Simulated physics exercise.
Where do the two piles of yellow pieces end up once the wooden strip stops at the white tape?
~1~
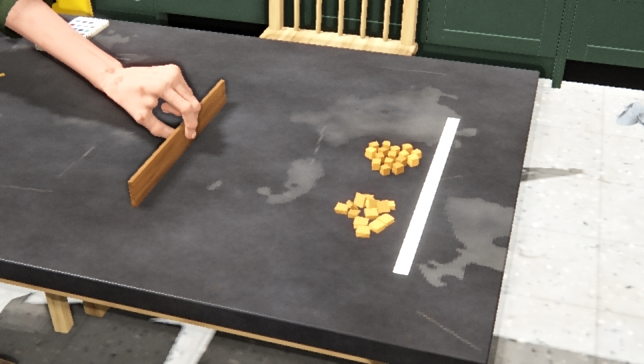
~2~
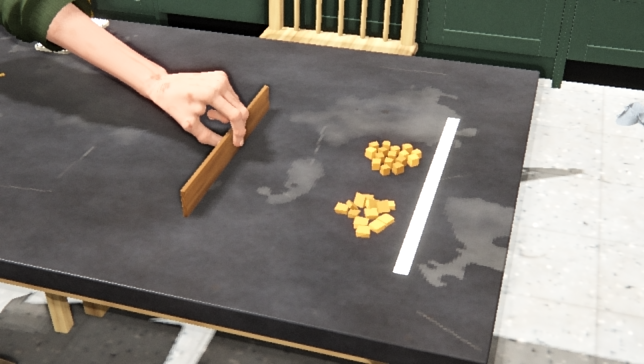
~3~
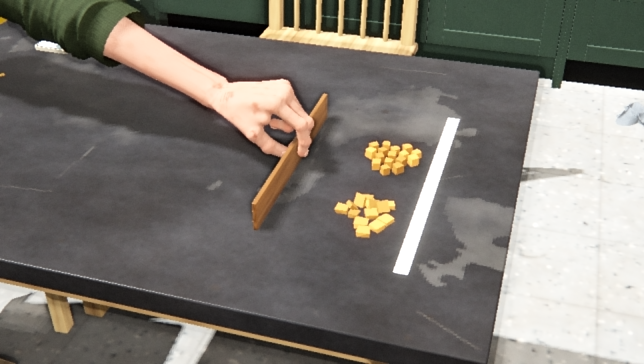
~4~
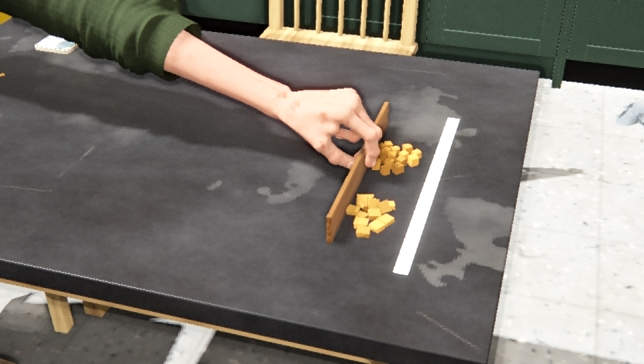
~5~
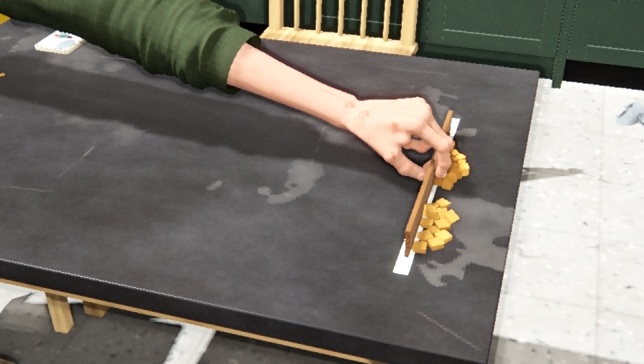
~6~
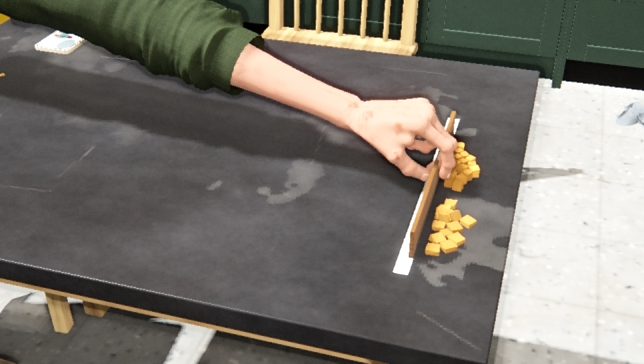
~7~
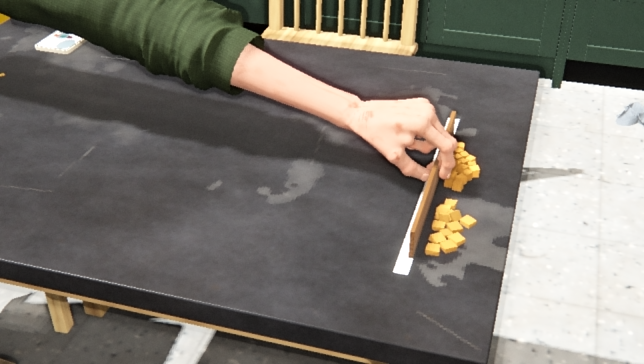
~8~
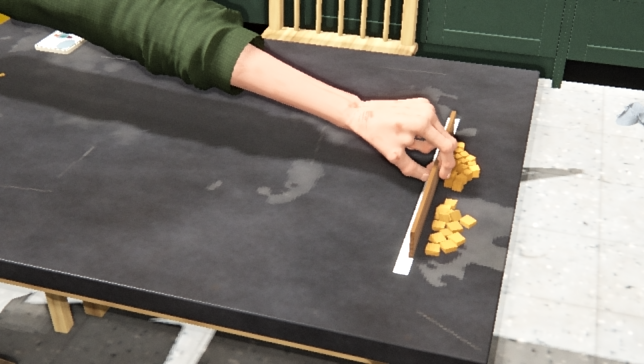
Both the nearer and the farther pile end up still on the table, just beyond the tape and short of the edge.
